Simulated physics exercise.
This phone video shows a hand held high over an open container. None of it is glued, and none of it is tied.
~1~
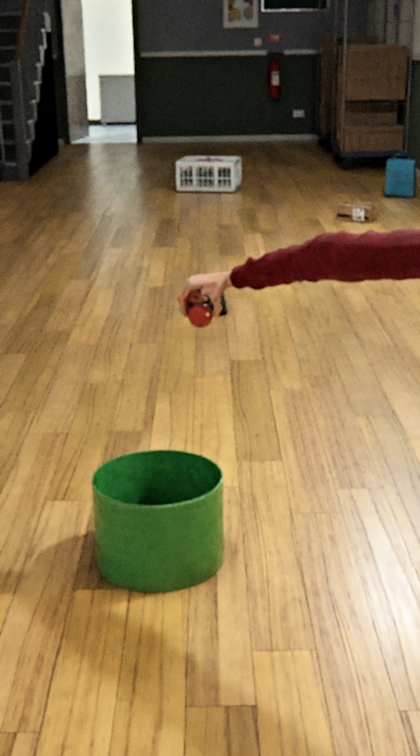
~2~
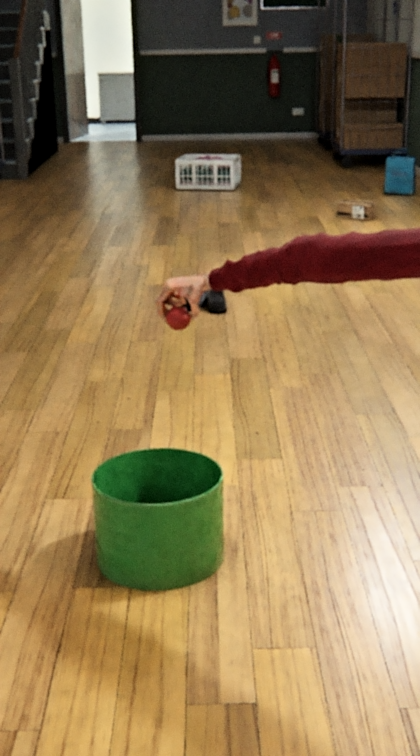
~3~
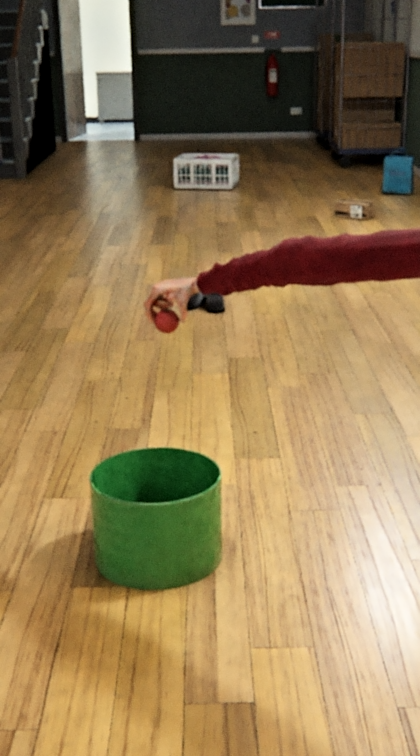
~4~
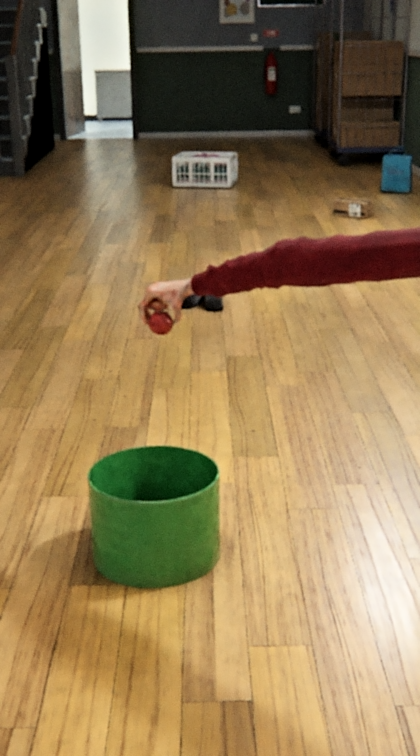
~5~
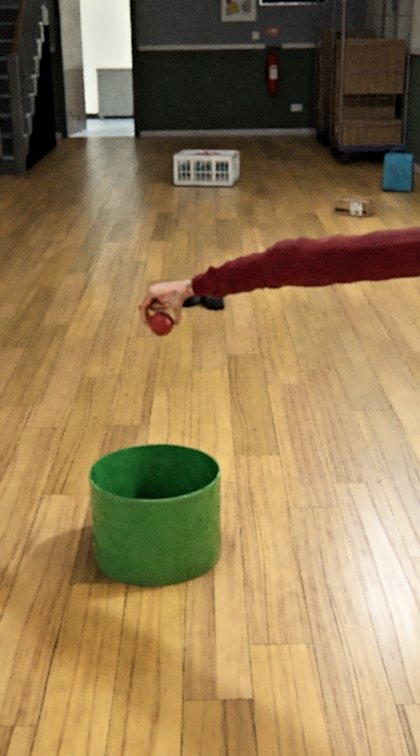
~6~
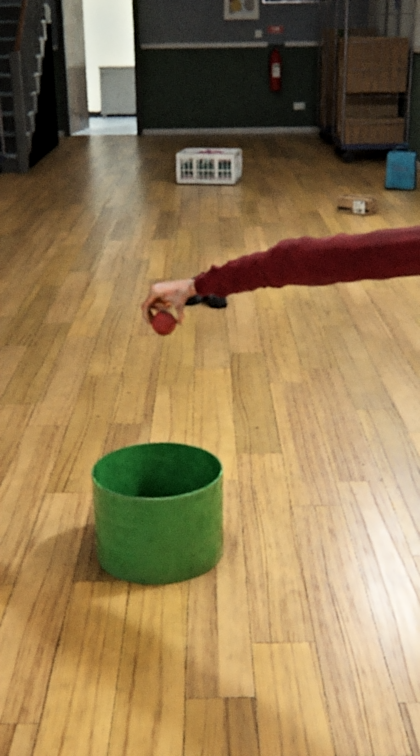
In this clip, a hand at the end of a red-sleeved arm holds a small red object and moves a short way left above an open green container on a wooden floor, then stays nearly still, still gripping it.
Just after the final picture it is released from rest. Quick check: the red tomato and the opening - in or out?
I expect it will go in once it is let go.
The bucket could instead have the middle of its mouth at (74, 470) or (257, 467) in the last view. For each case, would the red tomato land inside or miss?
Result per try: Out; out.
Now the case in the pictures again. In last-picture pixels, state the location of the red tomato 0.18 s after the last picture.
I'd look for it close to (165, 359).
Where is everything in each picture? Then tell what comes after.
The first frame shows still on the way; red tomato (200, 316); bucket (159, 518).
The second frame shows still on the way; red tomato (179, 318); bucket (159, 516).
The third frame shows still on the way; red tomato (167, 321); bucket (157, 515).
The fourth frame shows still on the way; red tomato (161, 323); bucket (155, 514).
The fifth frame shows still on the way; red tomato (162, 324); bucket (157, 512).
The sixth frame shows in place, still held; red tomato (164, 323); bucket (159, 510).
Then, 0.18 s after the last picture, red tomato moved about its own width near (165, 359).
Then, 0.30 s after the last picture, red tomato falling near (168, 442).
Then, 0.42 s after the last picture, red tomato down below near (171, 535).
At rest, the red tomato drops into the container, near (171, 538).
